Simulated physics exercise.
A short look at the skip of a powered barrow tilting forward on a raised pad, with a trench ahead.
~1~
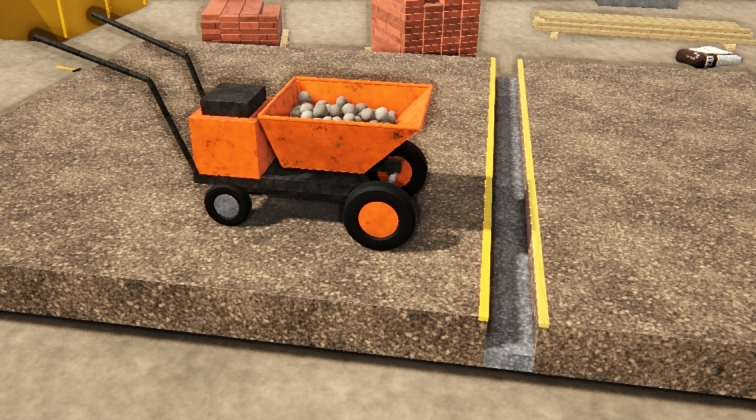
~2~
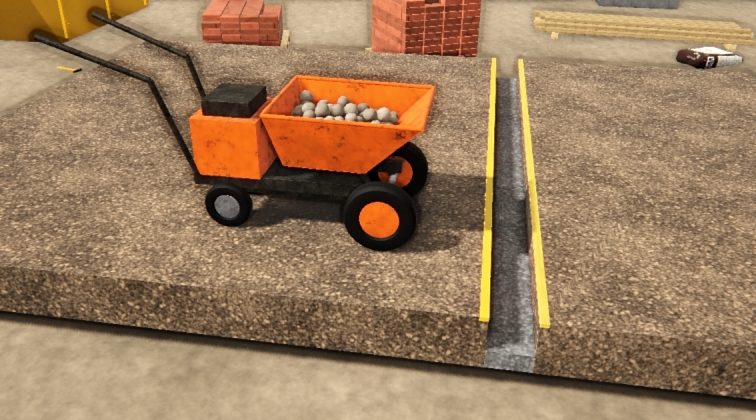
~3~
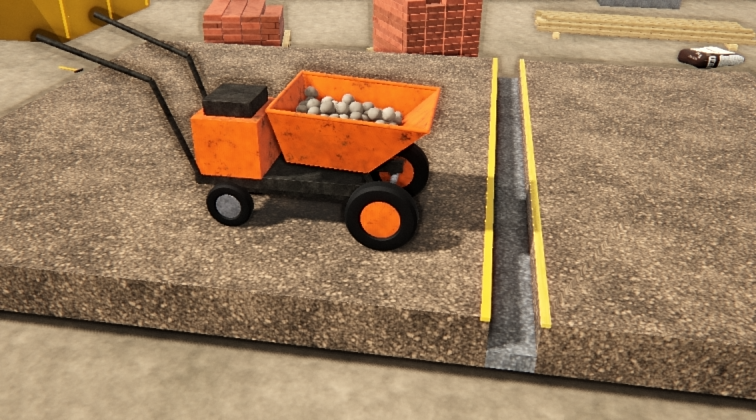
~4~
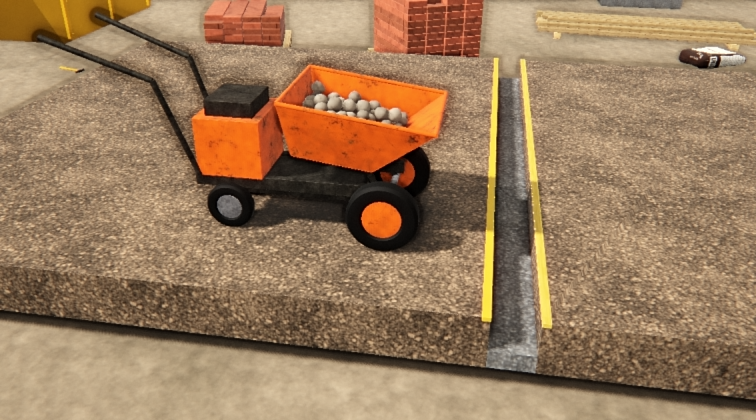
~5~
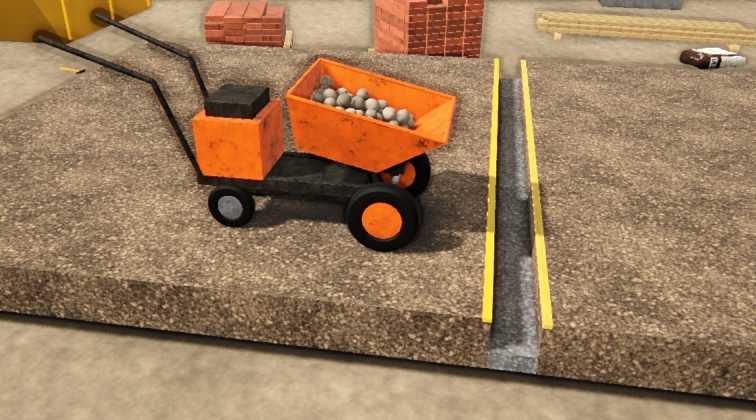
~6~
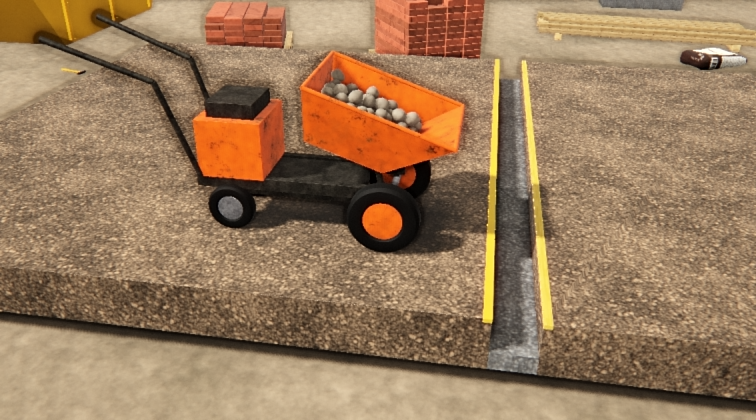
An orange skip full of grey rounded pebbles tilts steadily forward to the right on a black-handled powered barrow, seen from slightly above and from the side on a raised, gravelly brown pad. A narrow grey trench edged with yellow strips lies to the right, with red bricks and timber behind. The skip starts level, then its back rises and its lip dips, while the wheels stay put.
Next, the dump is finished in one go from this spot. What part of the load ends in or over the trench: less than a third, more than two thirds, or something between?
Between the edges lies over two thirds of the load.
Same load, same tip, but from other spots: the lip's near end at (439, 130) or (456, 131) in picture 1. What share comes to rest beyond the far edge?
Near 30 % and 70 %.
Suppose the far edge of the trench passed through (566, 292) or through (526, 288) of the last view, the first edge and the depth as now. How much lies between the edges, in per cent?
In turn 100 and 50 in a hundred.
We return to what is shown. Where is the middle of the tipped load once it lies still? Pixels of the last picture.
Around (514, 251).
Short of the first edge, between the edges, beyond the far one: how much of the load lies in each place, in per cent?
In per cent, short 5, between 90 and beyond 10.
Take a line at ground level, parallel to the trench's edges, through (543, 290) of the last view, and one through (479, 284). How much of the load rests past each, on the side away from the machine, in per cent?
In turn 10 and 100 in a hundred.
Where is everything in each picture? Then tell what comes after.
In the first frame, lip of the skip at (419, 129), level; top of the load at (336, 124), river pebbles; first edge of the trench at (485, 282); far edge at (541, 288), the trench under half as wide as the skip, and about as deep as wide.
In the second frame, lip of the skip at (421, 130), level; top of the load at (338, 124).
In the third frame, lip of the skip at (427, 132), tipped barely; top of the load at (342, 109).
In the fourth frame, lip of the skip at (436, 136), tipped a little; top of the load at (325, 112).
In the fifth frame, lip of the skip at (445, 142), tipped a little; top of the load at (333, 107).
In the sixth frame, lip of the skip at (455, 151), tipped clearly; top of the load at (344, 102); first edge of the trench at (489, 284); far edge at (546, 290).
Soon after the last picture, skip tipped steeply; all in the skip.
A little later, skip tipped right over; about half in the skip; about half in or heaped over the trench; a stray few beyond it; a stray few falling.
Later still, skip tipped right over; a stray few in the skip; a stray few short of the trench; most in or heaped over the trench; a small part beyond it.
At rest, skip tipped right over; a stray few short of the trench; most in or heaped over the trench; a small part beyond it.
